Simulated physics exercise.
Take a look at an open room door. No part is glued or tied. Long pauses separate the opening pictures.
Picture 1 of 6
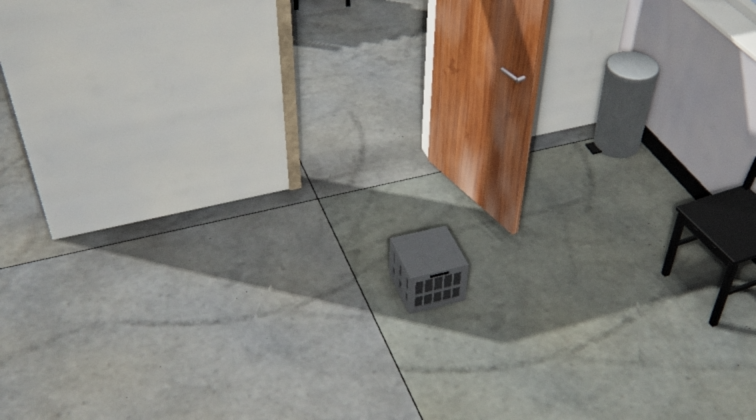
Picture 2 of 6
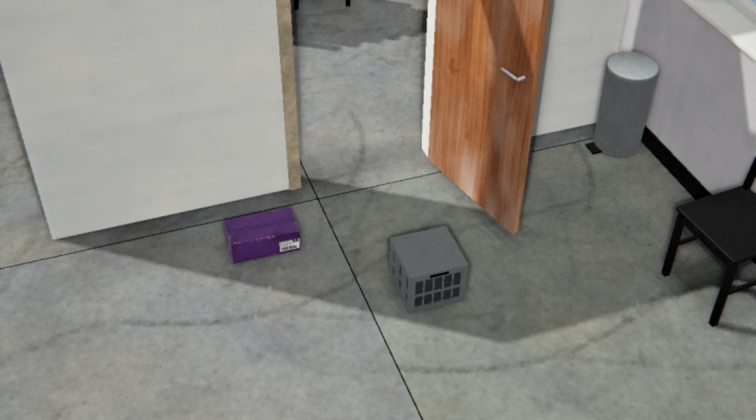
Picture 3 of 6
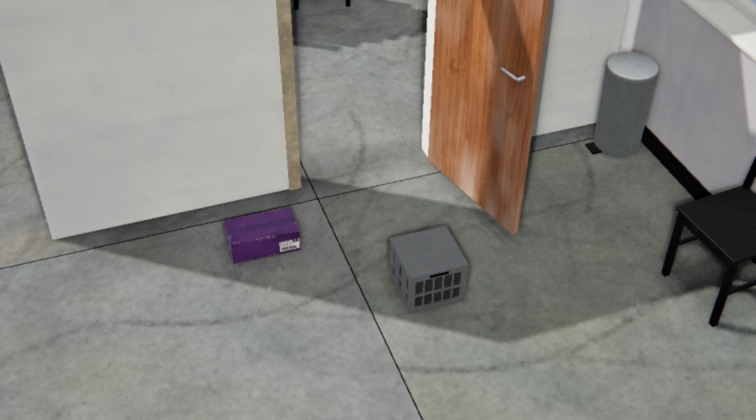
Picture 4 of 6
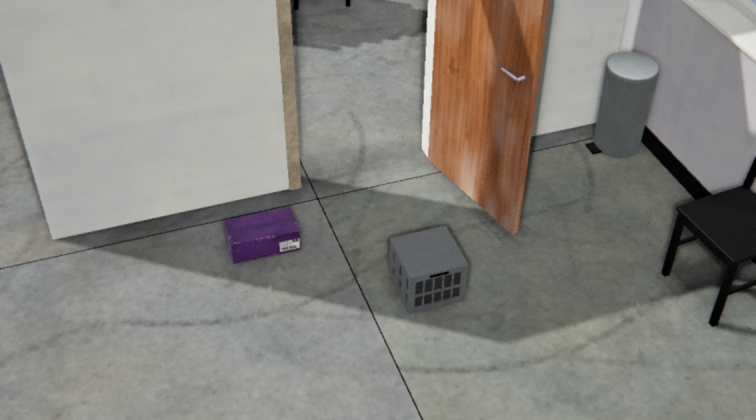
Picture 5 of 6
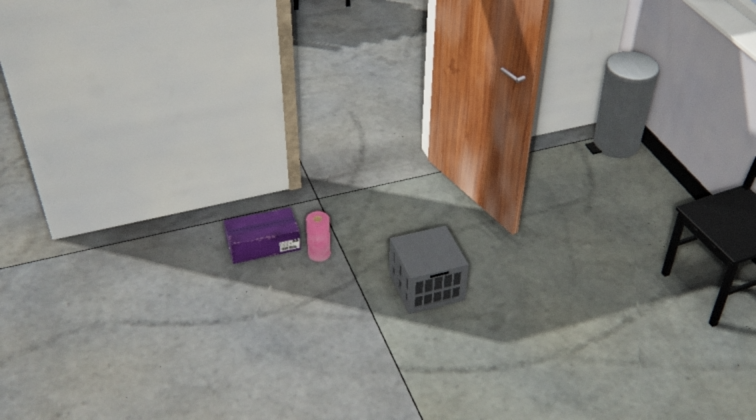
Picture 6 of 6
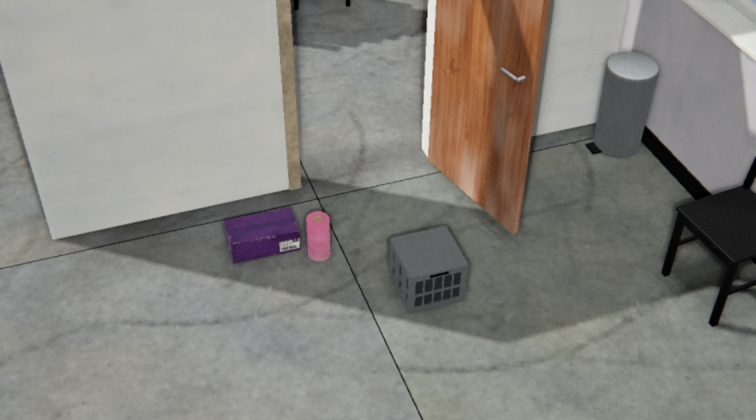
Purple box appearing left of a grey crate by a motionless open wooden door, then a pink roll appearing between them.
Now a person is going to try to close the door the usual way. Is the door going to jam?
No. The door sits flush.
Then, 1.30 s after the last picture, open by 72°.
Then, 2.20 s after the last picture, open by 36°.
At rest, open by 0°; all 3 in place. Seen from the same camera at the end, pink roll near (319, 237).
